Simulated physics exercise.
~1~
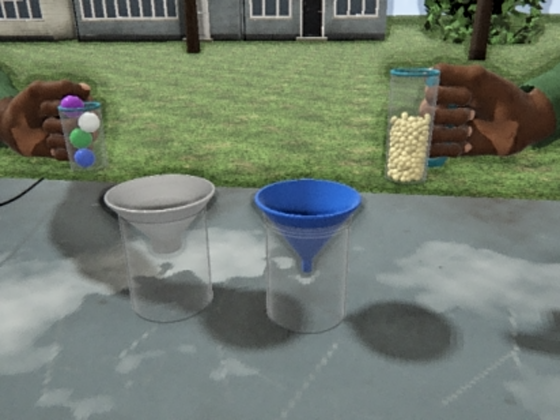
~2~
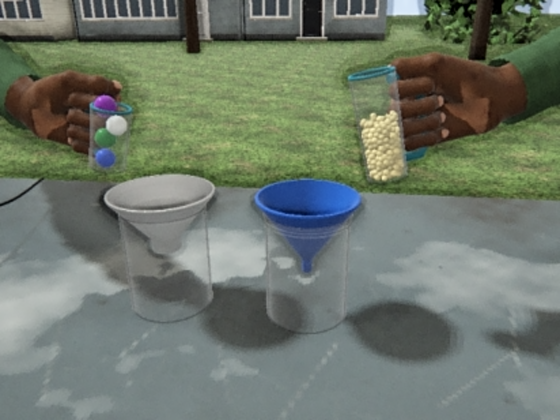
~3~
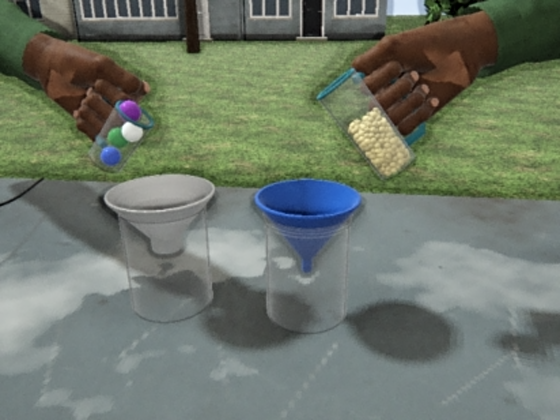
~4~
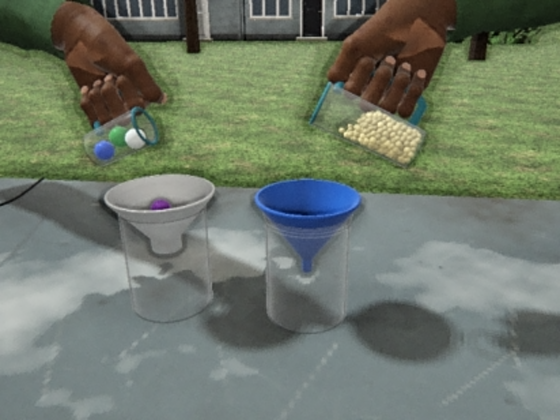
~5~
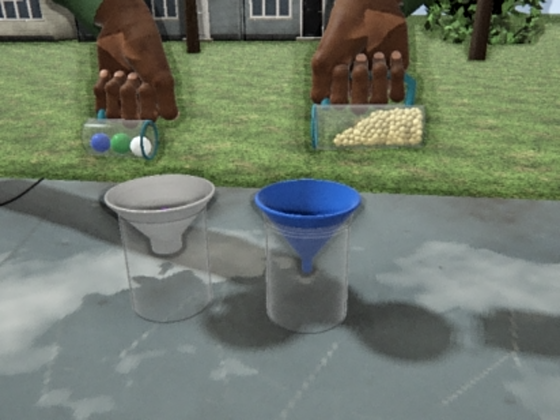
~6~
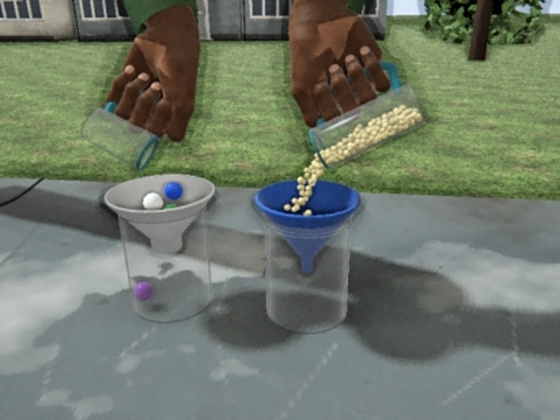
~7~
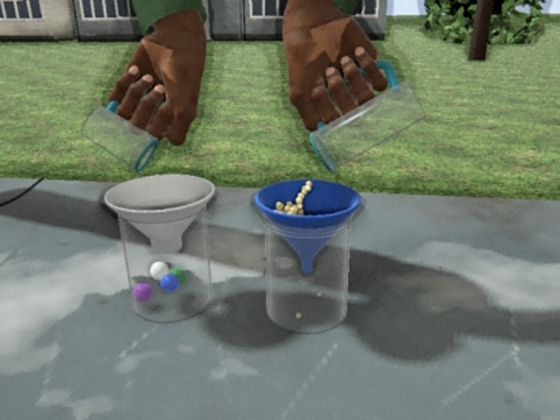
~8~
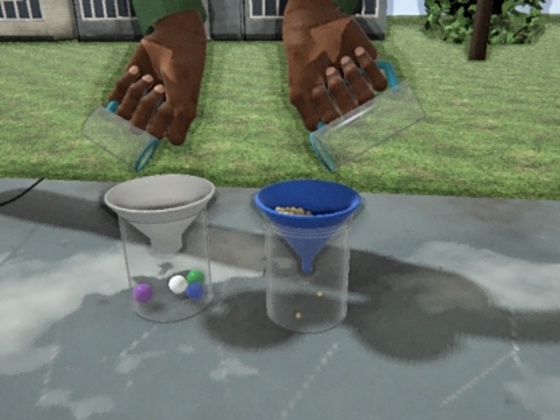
Two brown hands in green sleeves hold clear cups above two funnels set in clear jars on a grey surface, with grass and a house behind, seen from the front and slightly above. The left cup holds four balls, purple, white, green and blue; the right is filled with small cream beads. Both cups tip inward, and the purple ball drops first into the grey funnel. The other balls follow as the beads pour into the blue funnel. Finally, all four balls rest in the left jar, while nearly all the beads stay jammed in the blue funnel, with just a few below.
